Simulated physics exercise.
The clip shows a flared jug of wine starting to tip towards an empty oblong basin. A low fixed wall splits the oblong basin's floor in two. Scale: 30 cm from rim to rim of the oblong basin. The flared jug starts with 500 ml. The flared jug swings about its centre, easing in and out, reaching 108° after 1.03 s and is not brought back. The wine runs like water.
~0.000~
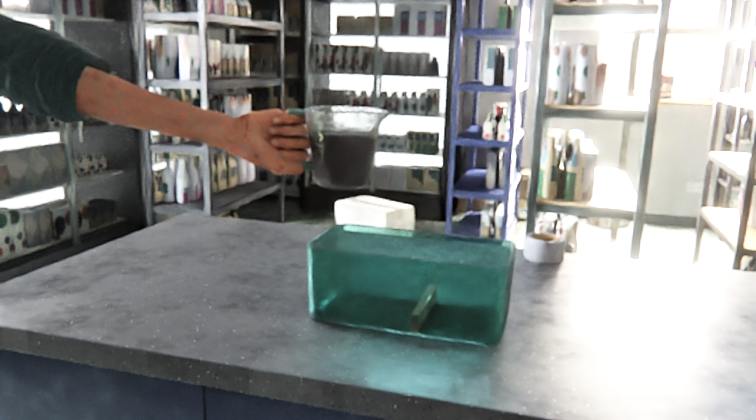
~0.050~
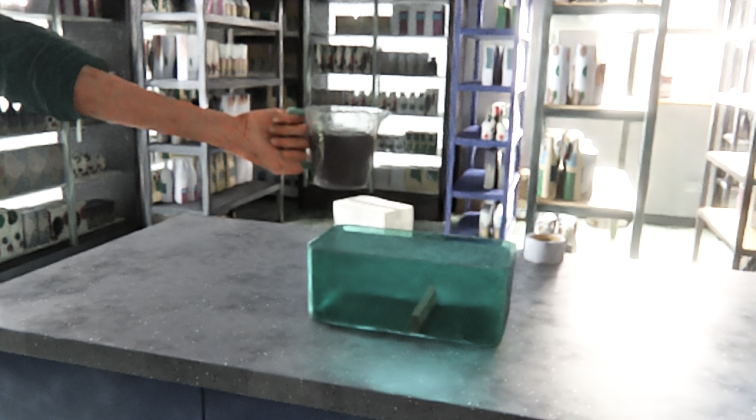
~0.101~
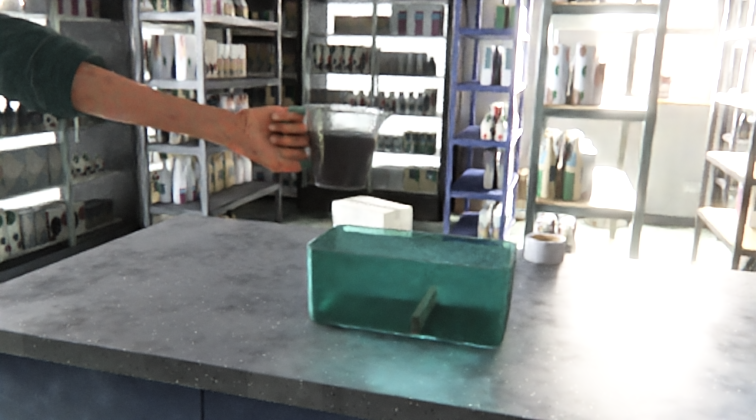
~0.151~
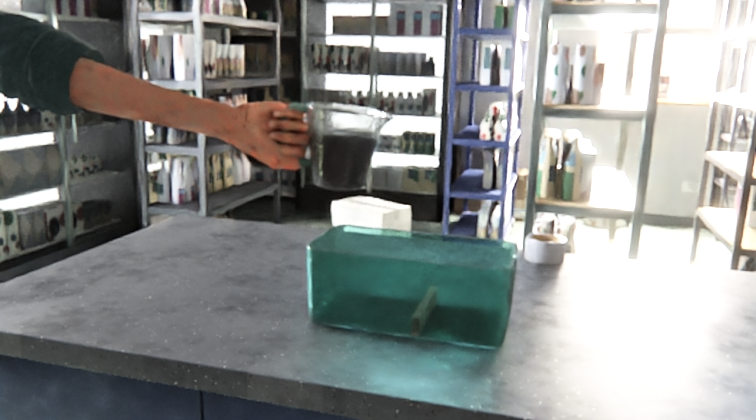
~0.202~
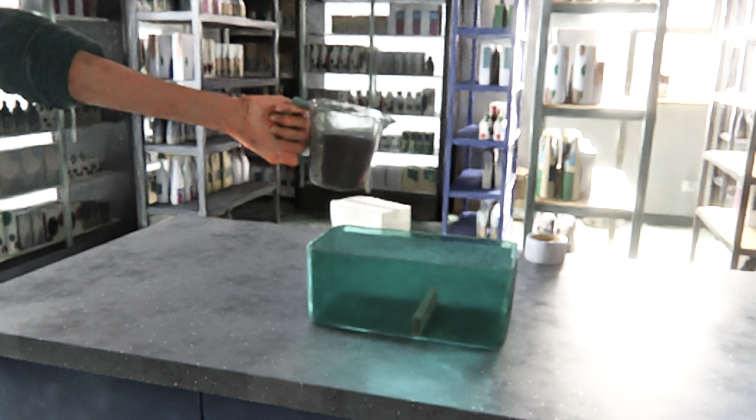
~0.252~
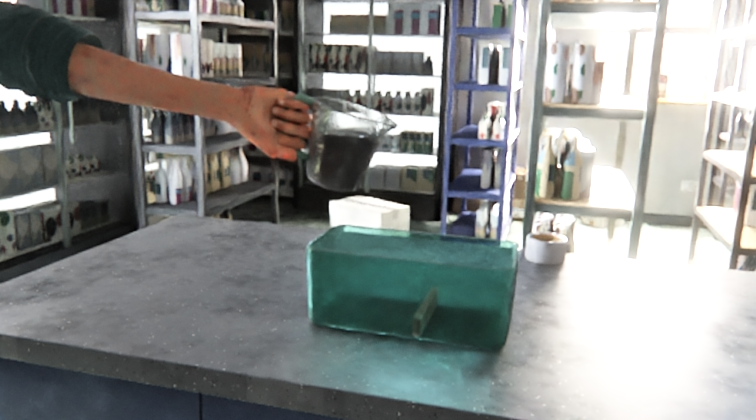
A hand reaching in from the left, its arm in a dark green sleeve, slowly tilts a clear flared jug of dark liquid rightward, gently at first and then faster. Below it, an empty teal glass basin with a short upright divider sits on a grey speckled counter, a white block and small pale roll behind. The steady, slightly raised view faces bright, bottle-lined shelves in a shop-like room.
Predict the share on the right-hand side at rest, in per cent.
The far part has some 34 per cent.
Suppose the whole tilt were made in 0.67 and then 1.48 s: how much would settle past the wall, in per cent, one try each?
In turn about 20 and 50 per cent.
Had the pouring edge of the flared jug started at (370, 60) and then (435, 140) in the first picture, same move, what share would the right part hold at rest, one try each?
In turn about 10 and 85 per cent.
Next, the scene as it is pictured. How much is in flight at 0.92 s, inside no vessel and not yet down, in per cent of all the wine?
Near 18 in a hundred.
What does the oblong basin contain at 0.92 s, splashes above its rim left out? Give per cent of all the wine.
About 68 per cent.
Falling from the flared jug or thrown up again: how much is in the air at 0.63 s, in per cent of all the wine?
Near 18 in a hundred.
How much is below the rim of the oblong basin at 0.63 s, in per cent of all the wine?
Some 2 per cent.
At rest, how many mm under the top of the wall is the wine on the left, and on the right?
Some 16 mm on the left and 20 mm on the right.
After 0.63 s the tilt is 73° and 80 per cent is still to pour, 2 is left of the wall and 0 right of it.
After 0.92 s the tilt is 105° and 15 per cent is still to pour, 38 is left of the wall and 30 right of it.
After 1.21 s the tilt is 108° and 0 per cent is still to pour, 66 is left of the wall and 33 right of it.
After 1.53 s the tilt is 108° and 0 per cent is still to pour, 65 is left of the wall and 34 right of it.
In the end 65 per cent lies left of the wall, 34 right of it and 1 outside.
